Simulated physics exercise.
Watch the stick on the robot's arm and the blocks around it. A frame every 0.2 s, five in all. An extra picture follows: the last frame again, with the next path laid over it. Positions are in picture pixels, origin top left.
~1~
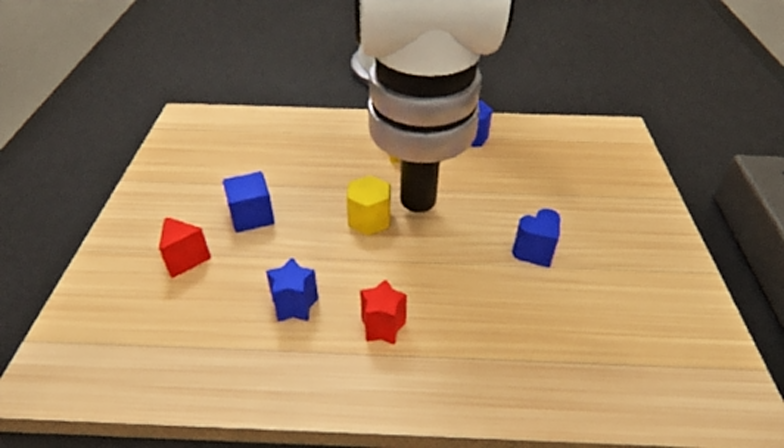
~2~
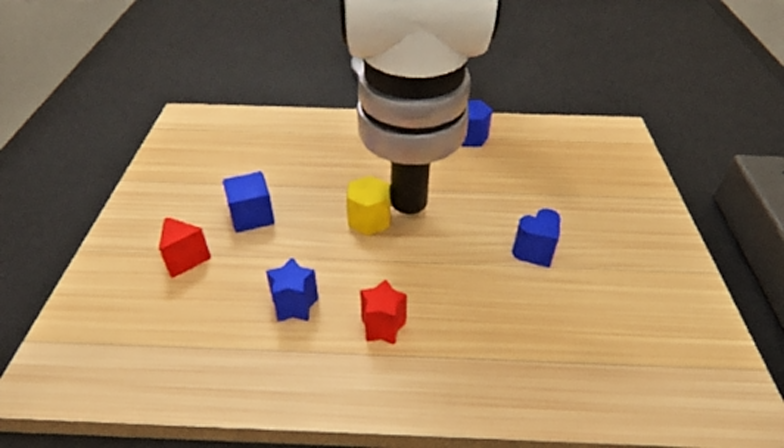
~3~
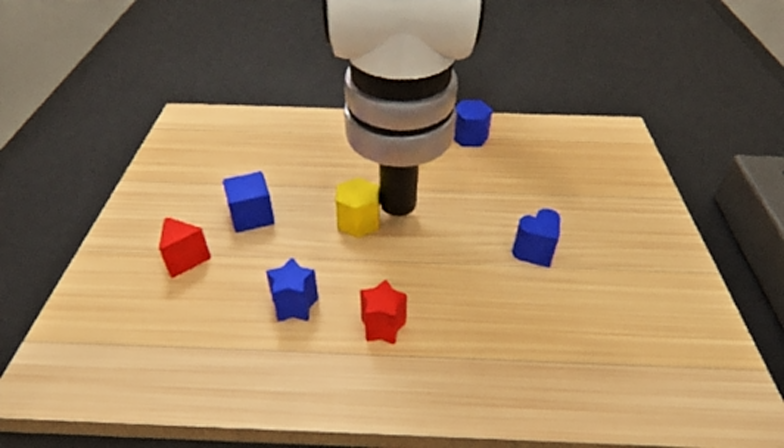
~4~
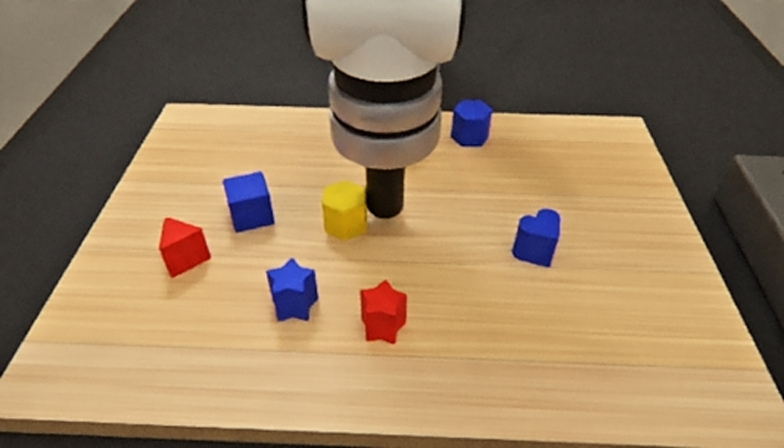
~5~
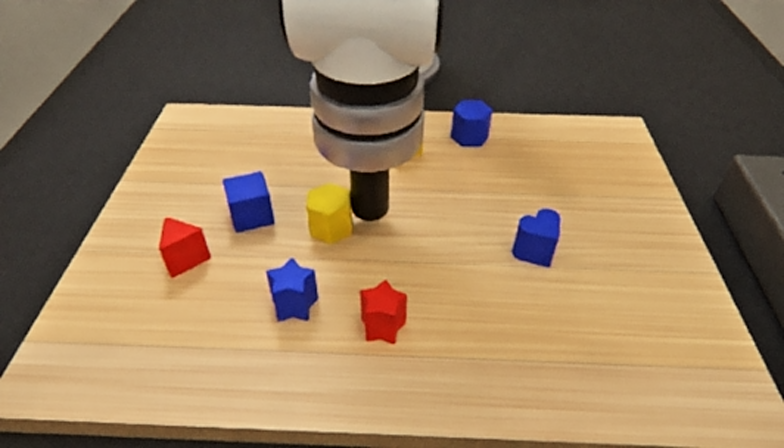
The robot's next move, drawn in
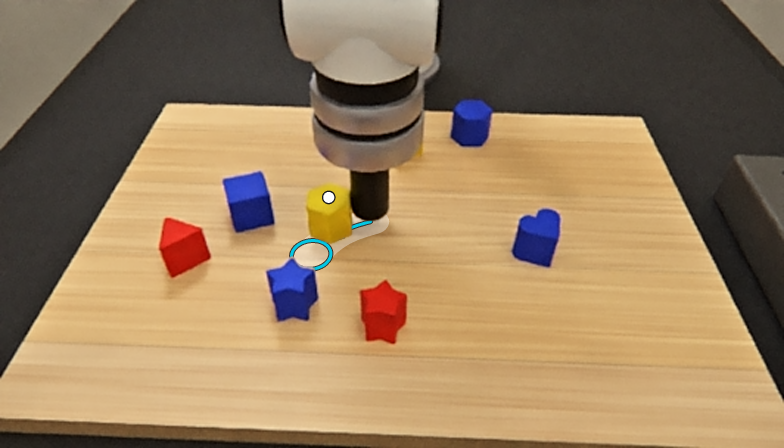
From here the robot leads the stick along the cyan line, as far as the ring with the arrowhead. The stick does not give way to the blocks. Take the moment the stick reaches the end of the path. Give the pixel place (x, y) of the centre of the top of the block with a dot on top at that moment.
Top centre: (265, 216).
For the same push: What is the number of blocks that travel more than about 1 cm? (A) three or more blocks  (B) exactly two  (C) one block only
That would be C.
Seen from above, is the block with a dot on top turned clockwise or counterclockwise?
Watching from overhead, you'd notice the block with a dot on top rotating clockwise.
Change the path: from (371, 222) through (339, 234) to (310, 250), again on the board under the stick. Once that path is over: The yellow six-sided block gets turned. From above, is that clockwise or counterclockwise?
Spin direction: Clockwise.
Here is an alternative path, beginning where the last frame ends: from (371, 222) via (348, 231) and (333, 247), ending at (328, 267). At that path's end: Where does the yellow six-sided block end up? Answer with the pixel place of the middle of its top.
At roughly (287, 211).
The drawn path runs from (371, 222) by way of (348, 229) and (328, 240) to (311, 255); the dot is on the yellow six-sided block.
On the path given first. Halfway along, stick at (336, 223); yellow six-sided block at (291, 207).
At the end, stick at (310, 243); blue star not moved; yellow six-sided block at (265, 216), turned 50° clockwise.
